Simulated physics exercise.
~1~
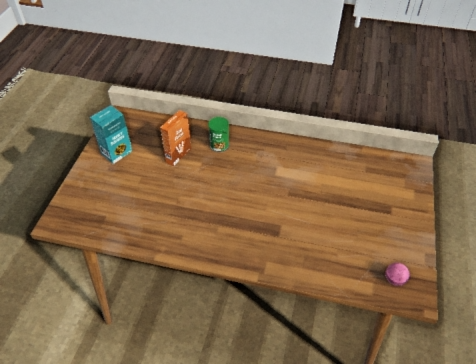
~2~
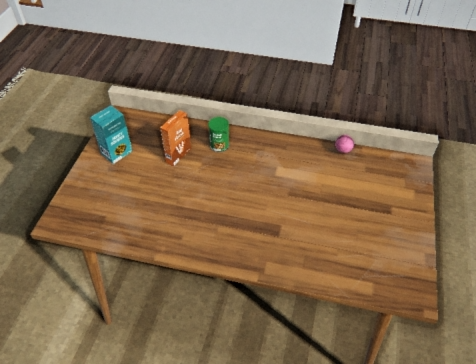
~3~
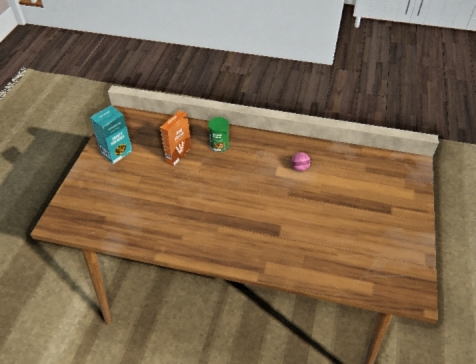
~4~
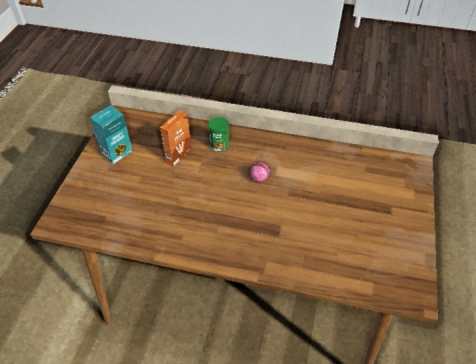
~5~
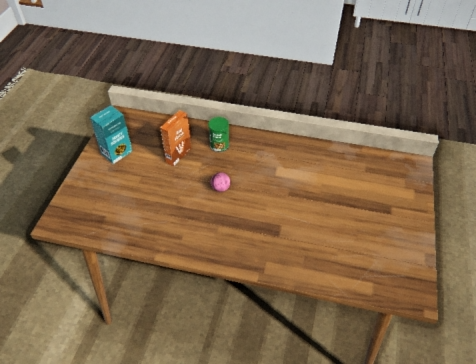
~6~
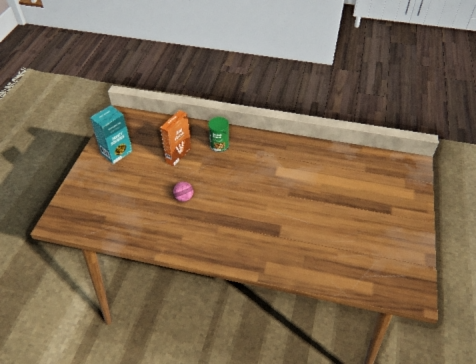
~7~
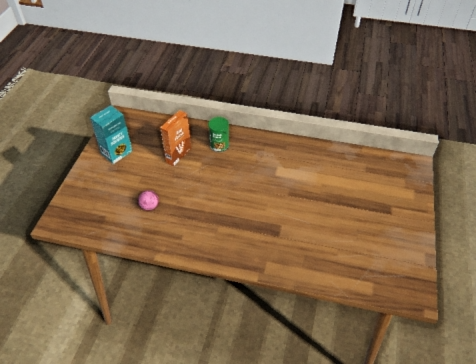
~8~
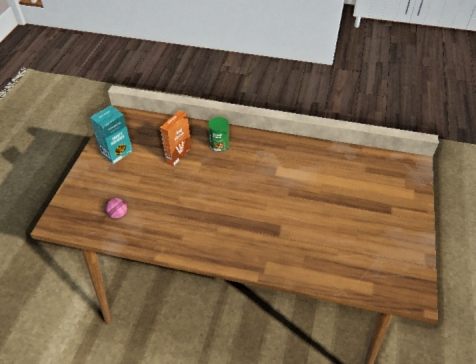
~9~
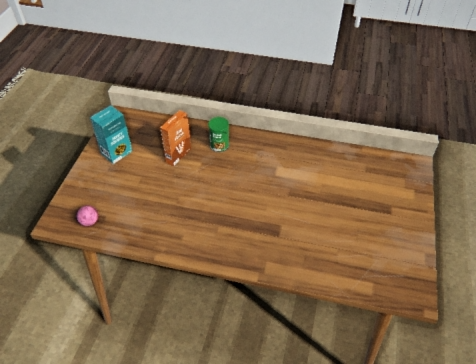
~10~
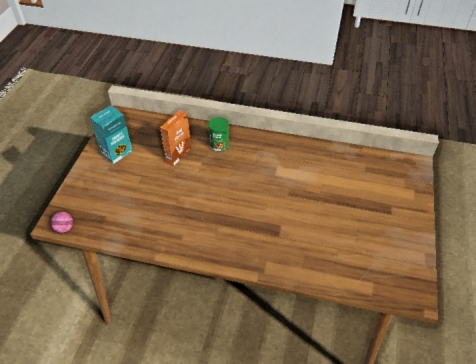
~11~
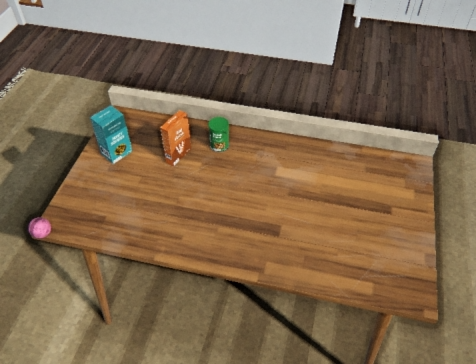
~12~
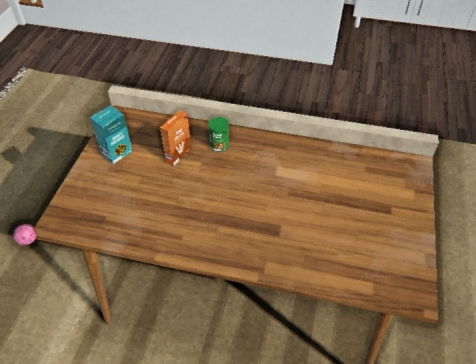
A pink ball starts near the right end of a wooden table, close to the front edge, while a turquoise carton, an orange packet and a green tin stand toward the back left. The ball travels up to the pale rail along the far edge, then comes away from it heading left and slightly toward the front. It crosses the open tabletop in front of the tin, packet and carton, touching none of them. Continuing to the front left corner, it passes over the edge and ends just beyond the tabletop, with the three items still standing in place.
